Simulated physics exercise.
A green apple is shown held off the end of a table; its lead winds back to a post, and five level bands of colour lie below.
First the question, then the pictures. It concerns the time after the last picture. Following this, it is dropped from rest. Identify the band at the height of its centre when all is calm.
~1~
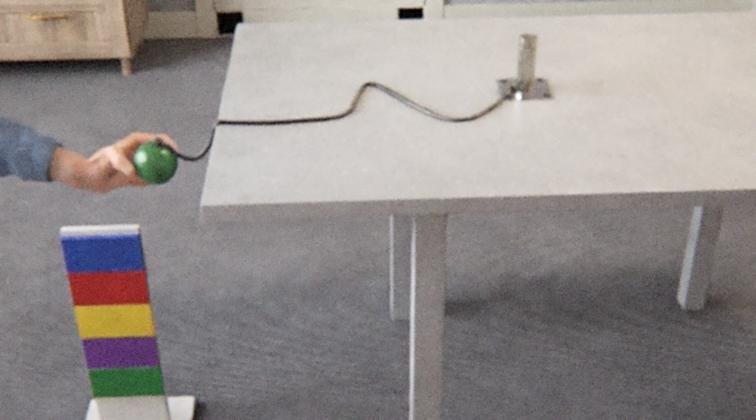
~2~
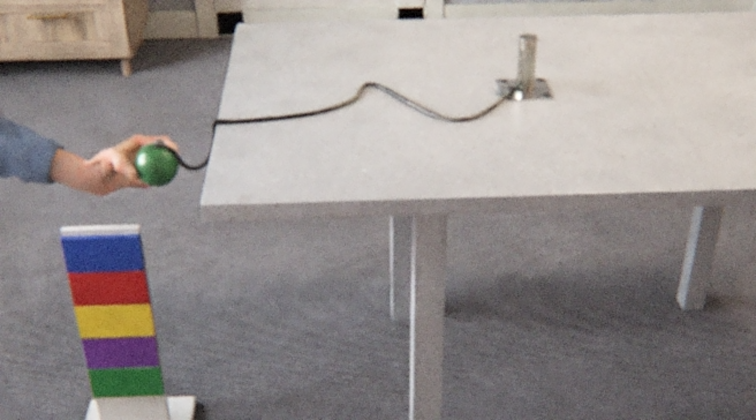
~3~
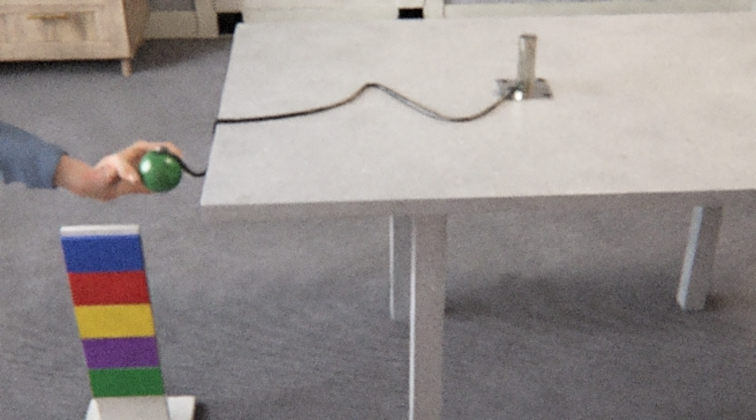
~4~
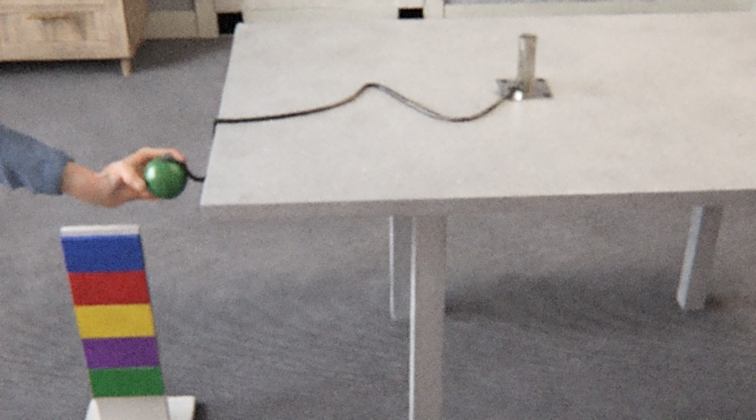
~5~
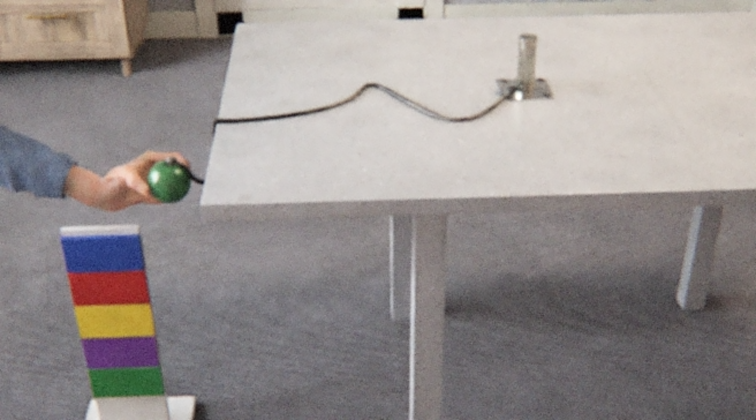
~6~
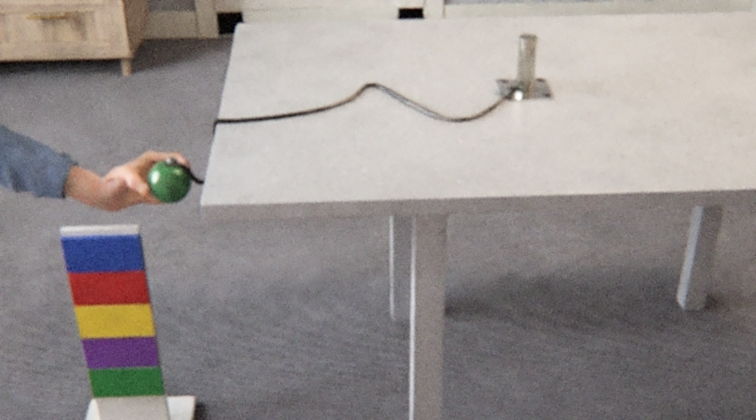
Its centre is at yellow.
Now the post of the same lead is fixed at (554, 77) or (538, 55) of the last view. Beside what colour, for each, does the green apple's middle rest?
One after the other, red; red.
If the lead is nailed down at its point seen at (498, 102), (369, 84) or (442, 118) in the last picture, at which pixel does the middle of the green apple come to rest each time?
Approximately (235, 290), (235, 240) and (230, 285) respectively.
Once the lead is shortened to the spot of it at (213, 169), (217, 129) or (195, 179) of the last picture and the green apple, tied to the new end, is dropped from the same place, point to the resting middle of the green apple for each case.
Approximate pixels, cut by cut: (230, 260); (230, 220); (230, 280).
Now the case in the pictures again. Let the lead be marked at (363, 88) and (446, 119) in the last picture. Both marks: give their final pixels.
(287, 103), then (408, 95).
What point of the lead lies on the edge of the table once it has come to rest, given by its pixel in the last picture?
About (314, 111).
Soon after, apple near (235, 294); level with yellow.
After that, apple near (235, 298); level with yellow.
In the end, apple near (238, 303); level with yellow. At yellow.
